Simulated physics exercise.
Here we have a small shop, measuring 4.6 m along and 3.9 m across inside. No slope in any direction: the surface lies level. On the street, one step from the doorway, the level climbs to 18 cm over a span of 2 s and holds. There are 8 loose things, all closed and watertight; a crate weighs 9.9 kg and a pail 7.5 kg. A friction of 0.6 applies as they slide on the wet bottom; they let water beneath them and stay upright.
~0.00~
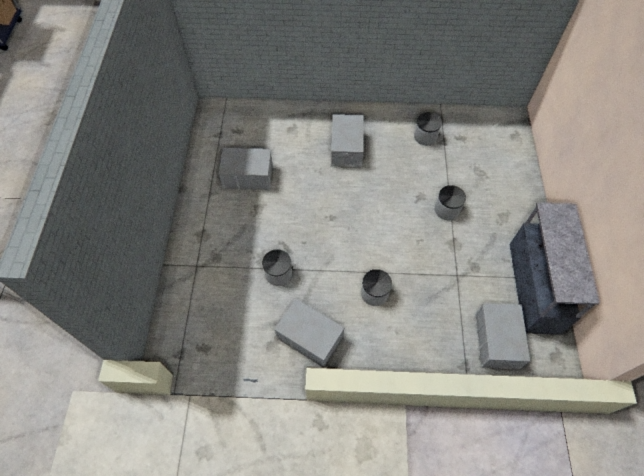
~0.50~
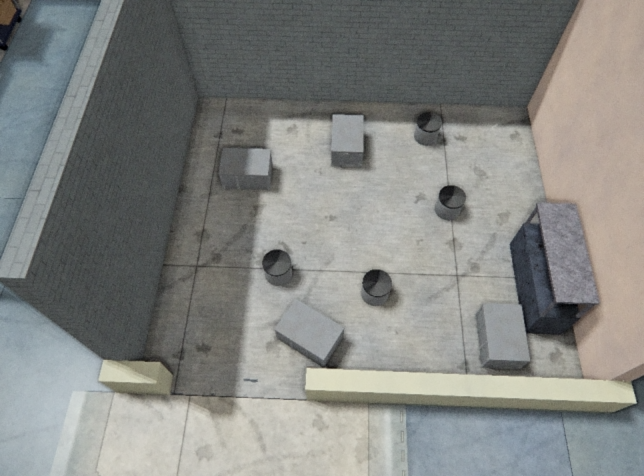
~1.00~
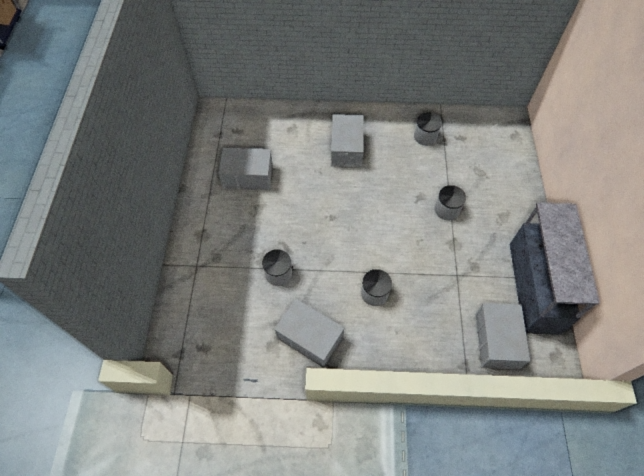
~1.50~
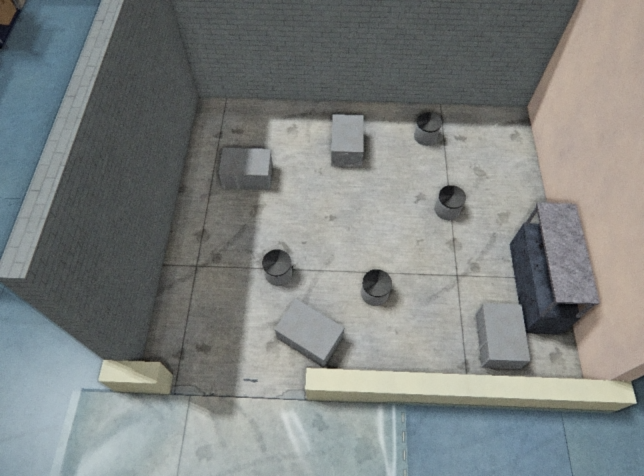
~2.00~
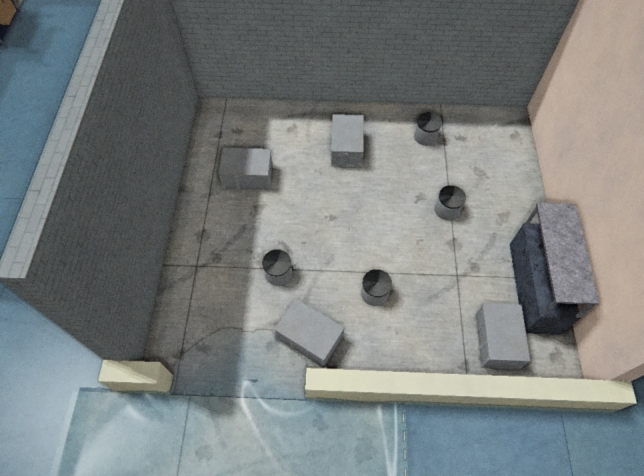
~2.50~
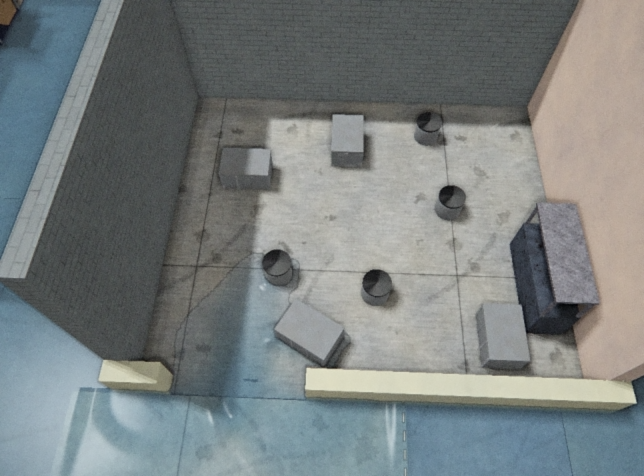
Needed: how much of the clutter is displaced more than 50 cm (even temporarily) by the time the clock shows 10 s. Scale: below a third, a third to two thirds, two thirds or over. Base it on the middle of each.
The middle of three bands.
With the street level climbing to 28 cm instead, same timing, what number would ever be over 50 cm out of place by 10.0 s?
So the tally would be 6.
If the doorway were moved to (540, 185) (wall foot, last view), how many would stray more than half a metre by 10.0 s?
In that case the number is 4.
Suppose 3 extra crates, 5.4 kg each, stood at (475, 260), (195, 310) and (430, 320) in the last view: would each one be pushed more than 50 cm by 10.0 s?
In turn: Within the mark, beyond the mark, within the mark.
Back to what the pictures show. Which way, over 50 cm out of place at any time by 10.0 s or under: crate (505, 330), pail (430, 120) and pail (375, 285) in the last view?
Taking them in turn, the first is within the limit, the second beyond the limit and the third within the limit.
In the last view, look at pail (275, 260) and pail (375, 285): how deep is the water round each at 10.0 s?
About 8 and 1 cm.
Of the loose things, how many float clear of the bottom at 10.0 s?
3.
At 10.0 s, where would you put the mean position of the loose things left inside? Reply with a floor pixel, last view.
I'd say about (434, 223) in the last view.
After 3.5 s 0 of 8 are over 50 cm from their spots; 0 afloat.
After 4.5 s 3 of 8 are over 50 cm from their spots; 0 afloat.
After 7.0 s 3 of 8 are over 50 cm from their spots; 2 afloat.
After 10.0 s 5 of 8 are over 50 cm from their spots, and 5 have been at some point; 3 afloat.
